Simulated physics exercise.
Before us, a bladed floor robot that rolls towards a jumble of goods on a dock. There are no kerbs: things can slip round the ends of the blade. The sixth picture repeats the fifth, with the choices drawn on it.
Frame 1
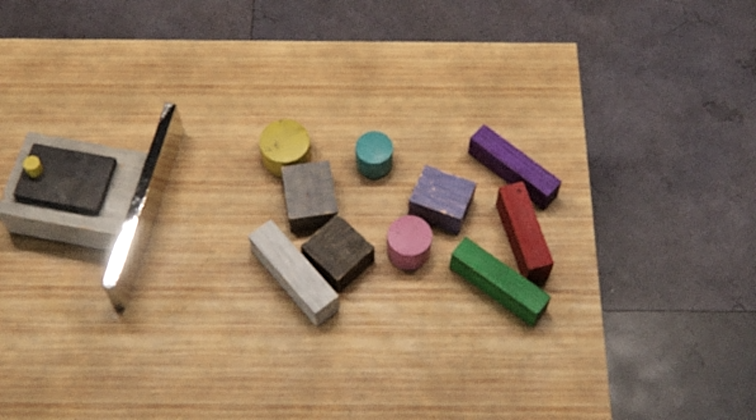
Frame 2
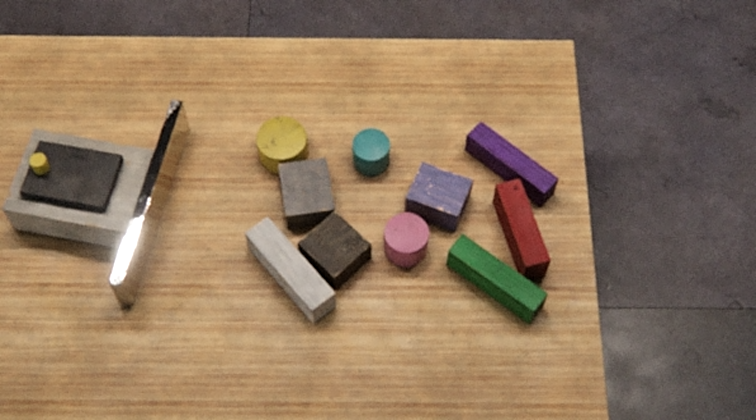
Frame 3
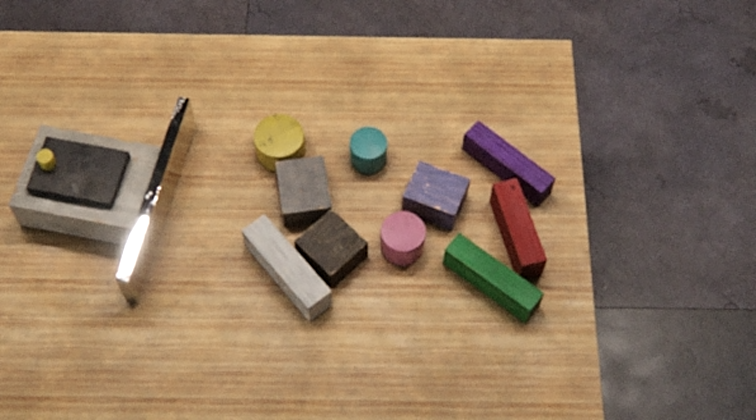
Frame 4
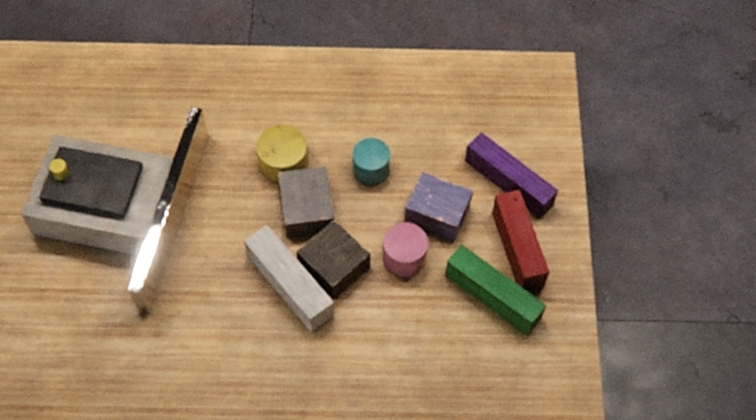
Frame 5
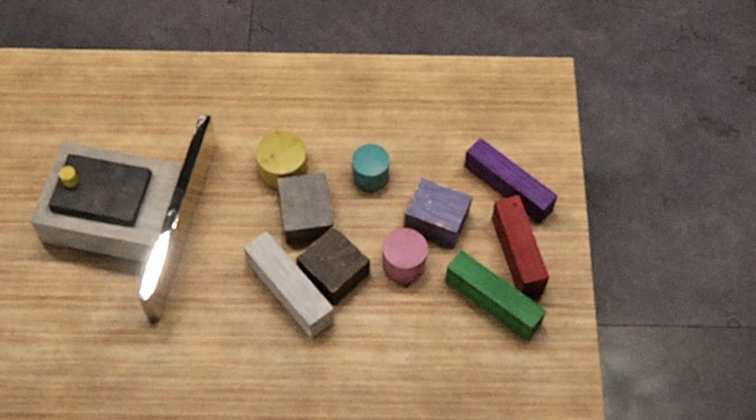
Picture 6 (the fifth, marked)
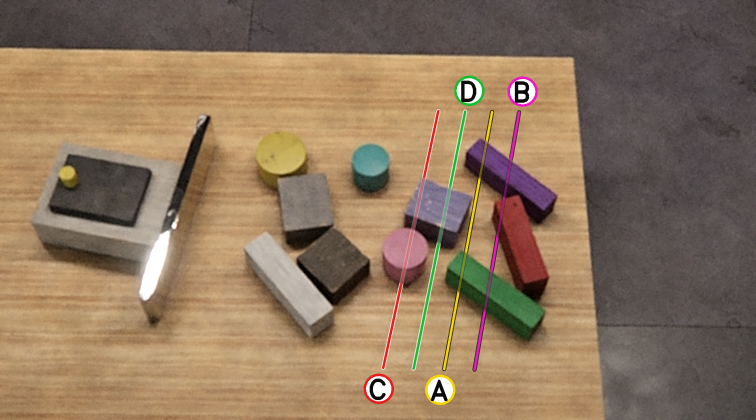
Wooden platform holding a loose cluster of coloured blocks, bars and canisters, with a bladed grey robot creeping right towards them.
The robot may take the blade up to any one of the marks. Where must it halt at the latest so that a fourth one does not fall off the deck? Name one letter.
The farthest such stop is B.
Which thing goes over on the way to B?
It is the red stick.
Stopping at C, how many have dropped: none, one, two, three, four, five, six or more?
In all, none.
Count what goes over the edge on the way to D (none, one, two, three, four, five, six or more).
By then, none.
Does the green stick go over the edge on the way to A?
No.
On the copy, A at (470, 232); B at (498, 233); C at (413, 231); D at (441, 232).
On B. First, robot (223, 191); yellow canister (342, 162); white bar (317, 300).
Then, robot (337, 193); red stick (549, 247); purple stick (530, 165).
Finally, robot (427, 194); red stick over the edge; purple stick (579, 134); one fallen.
By contrast, A is within the limit but short; C is within the limit but short; D is within the limit but short.
